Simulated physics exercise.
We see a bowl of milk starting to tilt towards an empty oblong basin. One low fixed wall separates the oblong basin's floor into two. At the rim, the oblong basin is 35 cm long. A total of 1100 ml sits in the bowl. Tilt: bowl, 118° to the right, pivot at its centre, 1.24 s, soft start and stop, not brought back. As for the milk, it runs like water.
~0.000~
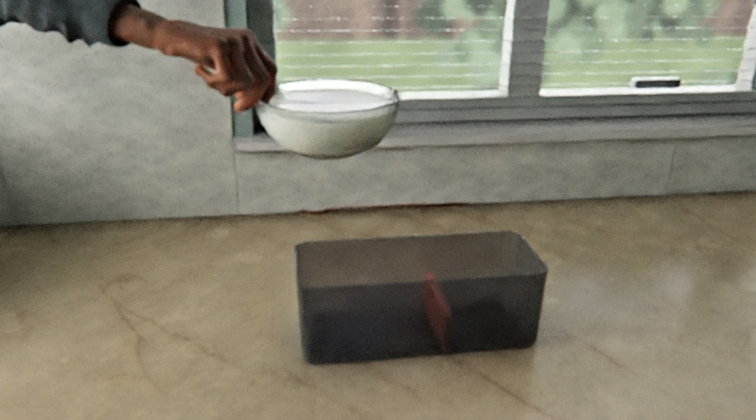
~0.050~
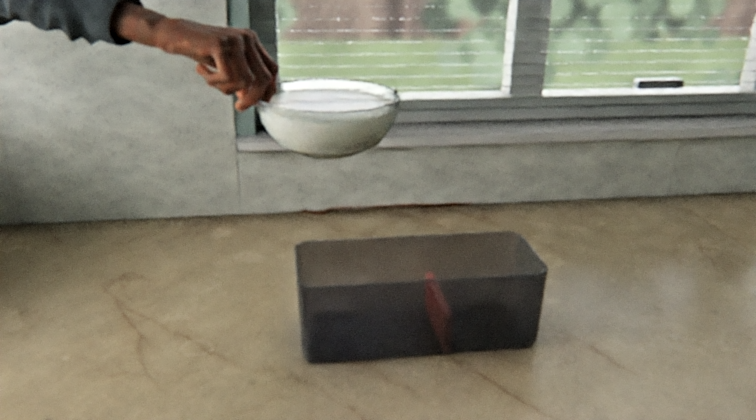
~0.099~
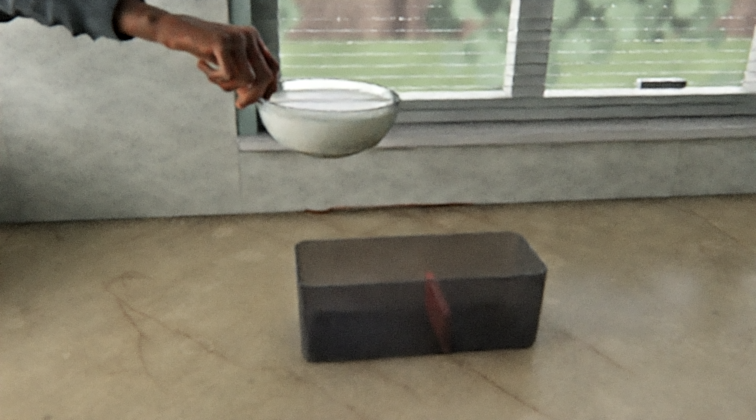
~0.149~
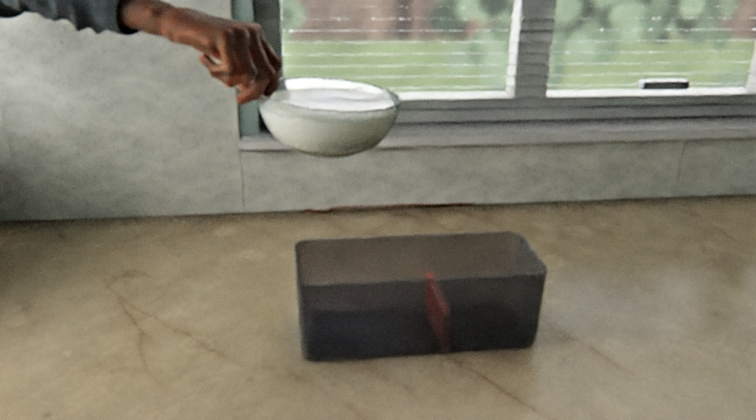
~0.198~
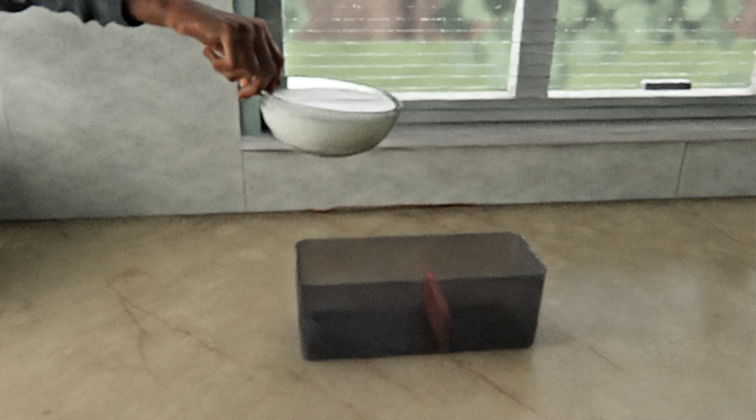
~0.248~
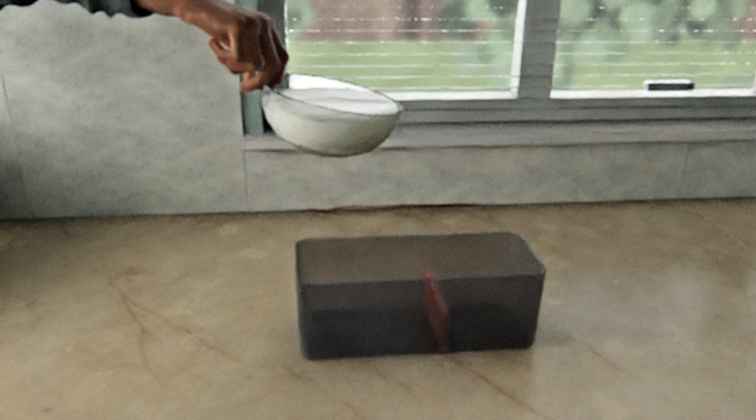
On a tan, marbled countertop in front of a bright window with blinds, seen from slightly above, an oblong basin of see-through dark grey stands empty, with a reddish upright divider inside. Above it and to the left, a hand in a dark sleeve holds a clear bowl of white milk by its left rim. The hand slowly tilts the bowl slightly to the right while the view barely shifts.
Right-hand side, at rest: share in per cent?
56 per cent.
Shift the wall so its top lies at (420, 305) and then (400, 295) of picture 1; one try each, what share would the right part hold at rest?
First 65, then 80 per cent.
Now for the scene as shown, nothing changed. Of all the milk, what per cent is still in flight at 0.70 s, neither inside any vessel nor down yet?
Near 50 per cent at that moment.
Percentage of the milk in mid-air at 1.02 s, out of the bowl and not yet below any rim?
About 5 per cent.
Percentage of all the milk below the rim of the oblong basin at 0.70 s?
About 20%.
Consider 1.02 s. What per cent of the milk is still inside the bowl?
I'd estimate some 0 per cent.
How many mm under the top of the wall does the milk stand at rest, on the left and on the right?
Left 44 mm, right 24 mm.
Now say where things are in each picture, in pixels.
It leans 0°; its right rim is at (398, 94); the milk meets the walls at (259, 104) and (394, 100); the oblong basin's rim runs from (296, 265) to (533, 251); the wall's top is at (439, 294), in the first picture.
It leans 0°; its right rim is at (398, 95); the milk meets the walls at (259, 103) and (394, 101), in the second picture.
It leans 2°; its right rim is at (398, 96); the milk meets the walls at (260, 102) and (395, 102), in the third picture.
It leans 4°; its right rim is at (399, 99); the milk meets the walls at (262, 100) and (395, 103), in the fourth picture.
It leans 7°; its right rim is at (399, 103); the milk meets the walls at (262, 100) and (397, 103), in the fifth picture.
It leans 11°; its right rim is at (400, 107); the milk meets the walls at (265, 99) and (398, 104), in the sixth picture.
By 0.70 s the tilt is 70° and 29 per cent is still to pour, 2 is left of the wall and 18 right of it.
By 1.02 s the tilt is 109° and 0 per cent is still to pour, 33 is left of the wall and 55 right of it.
By 1.37 s the tilt is 118° and 0 per cent is still to pour, 36 is left of the wall and 56 right of it.
By 1.74 s the tilt is 118° and 0 per cent is still to pour, 36 is left of the wall and 56 right of it.
At rest 36 per cent lies left of the wall, 56 right of it and 8 outside.
